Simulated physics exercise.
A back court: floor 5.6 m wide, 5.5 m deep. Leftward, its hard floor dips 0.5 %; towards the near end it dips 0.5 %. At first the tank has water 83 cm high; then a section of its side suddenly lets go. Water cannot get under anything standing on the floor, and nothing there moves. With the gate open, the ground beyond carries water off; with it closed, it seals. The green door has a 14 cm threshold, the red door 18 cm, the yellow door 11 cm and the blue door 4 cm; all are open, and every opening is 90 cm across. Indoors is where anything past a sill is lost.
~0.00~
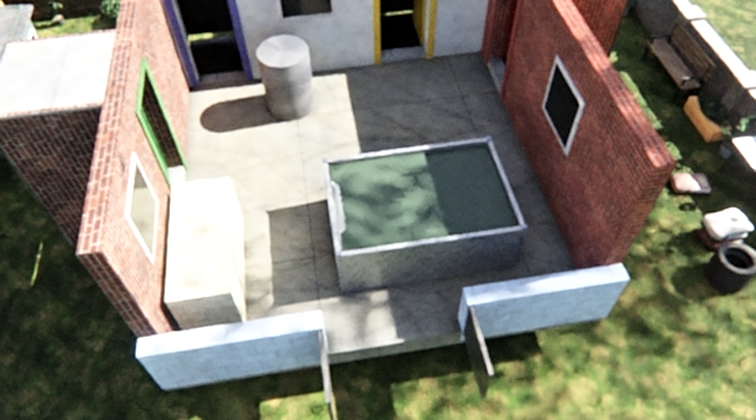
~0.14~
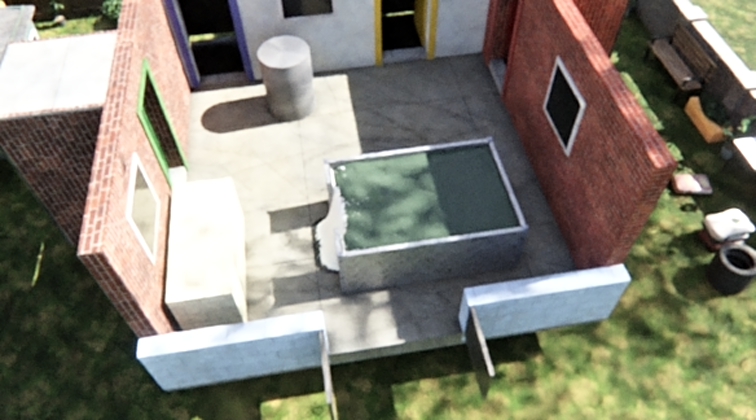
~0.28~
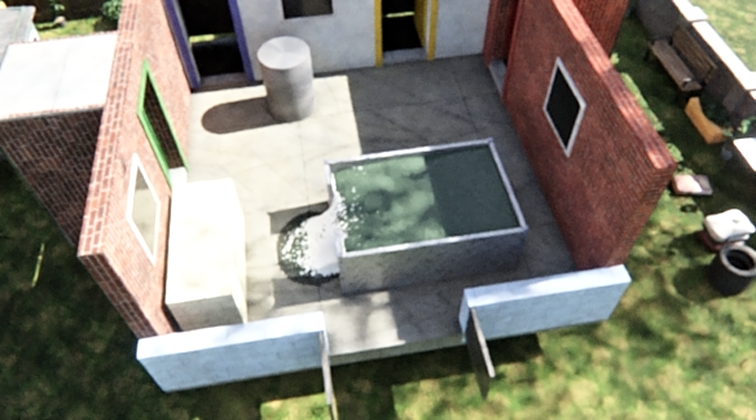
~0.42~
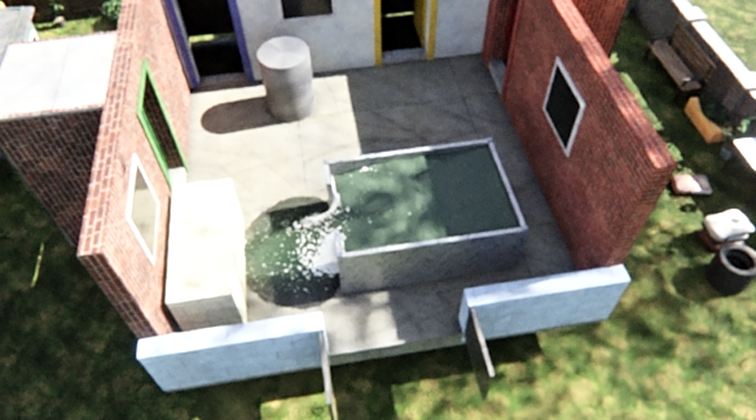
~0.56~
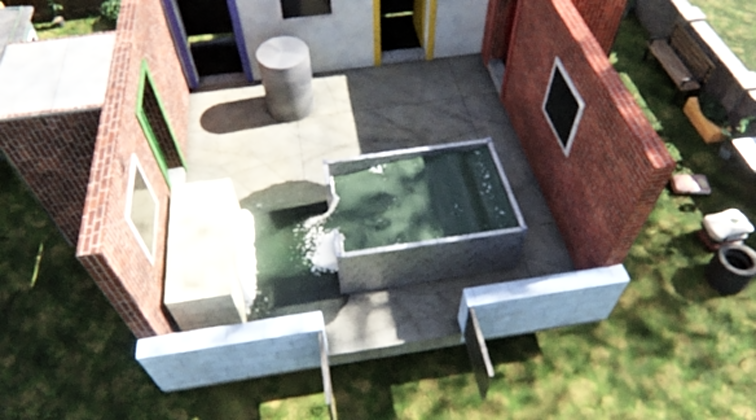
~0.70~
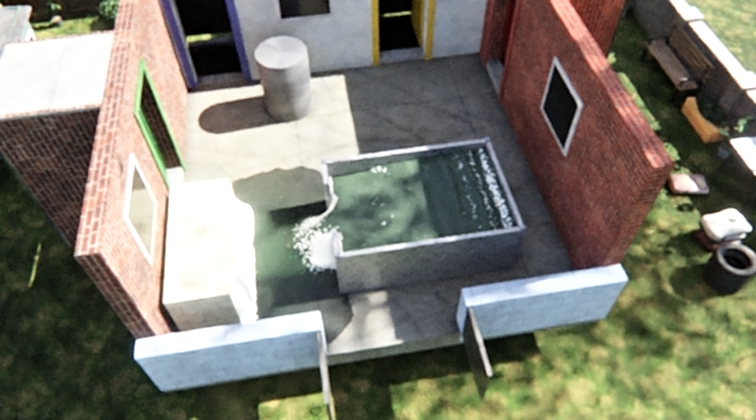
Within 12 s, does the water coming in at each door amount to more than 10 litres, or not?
At the green door: Not more than 10 litres. At the red door: Not more than 10 litres. At the yellow door: Not more than 10 litres. At the blue door: More than 10 litres.
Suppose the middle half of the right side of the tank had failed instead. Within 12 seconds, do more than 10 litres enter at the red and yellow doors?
For red, too little; for yellow, too much.
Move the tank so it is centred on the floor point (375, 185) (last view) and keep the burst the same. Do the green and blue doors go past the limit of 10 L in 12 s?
Lab note: Green door limit exceeded; blue door limit exceeded.
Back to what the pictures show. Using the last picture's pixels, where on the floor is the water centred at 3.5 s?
At about (350, 231).
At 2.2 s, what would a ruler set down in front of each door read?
Depths in centimetres - green: 10, red: 0, yellow: 0, blue: 14.
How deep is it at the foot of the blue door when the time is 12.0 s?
About 8.0 centimetres.
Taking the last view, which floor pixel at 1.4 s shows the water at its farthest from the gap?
Near (187, 131).
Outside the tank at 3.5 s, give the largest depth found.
About 34 cm.
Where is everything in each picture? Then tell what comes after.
The tank at (419, 196) is whole and still, 83 cm deep, in the first picture.
The front is at (324, 222), 0.5 m from the gap at (338, 232); 0.2 m2 of floor is under water; 83 cm left at the back of the tank, in the second picture.
The front is at (283, 262), 0.9 m from the gap at (338, 233); 0.8 m2 of floor is under water; 83 cm left at the back of the tank, in the third picture.
The front is at (246, 278), 1.4 m from the gap at (338, 234); 2.0 m2 of floor is under water; 83 cm left at the back of the tank, in the fourth picture.
Water pours out at (337, 233) and has run 1.8 m, to a hidden place; typically 7 cm deep outside, 81 cm at the tank's back, in the fifth picture.
Water pours out at (335, 232) and has run 2.2 m, to a hidden place; typically 5 cm deep outside, 73 cm at the tank's back, in the sixth picture.
After 1.4 s water covers 25 % of the floor and is deepest (51 cm) near (256, 258); green door 7 cm at the sill, 0 L in, red door not reached, yellow door not reached, blue door not reached.
After 2.2 s water covers 45 % of the floor and is deepest (48 cm) near (191, 360); green door 10 cm at the sill, 0 L in, red door not reached, yellow door not reached, blue door 14 cm at the sill, 13 L in.
After 3.5 s water covers 60 % of the floor and is deepest (34 cm) near (177, 362); green door 6 cm at the sill, 1 L in, red door not reached, yellow door not reached, blue door 23 cm at the sill, 190 L in.
After 7.0 s water covers 90 % of the floor and is deepest (20 cm) near (244, 270); green door 3 cm at the sill, 1 L in, red door 9 cm at the sill, 0 L in, yellow door 3 cm at the sill, 0 L in, blue door 14 cm at the sill, 505 L in.
After 12.0 s water covers 100 % of the floor and is deepest (12 cm) near (218, 181); green door 10 cm at the sill, 1 L in, red door 7 cm at the sill, 0 L in, yellow door 7 cm at the sill, 1 L in, blue door 8 cm at the sill, 628 L in.
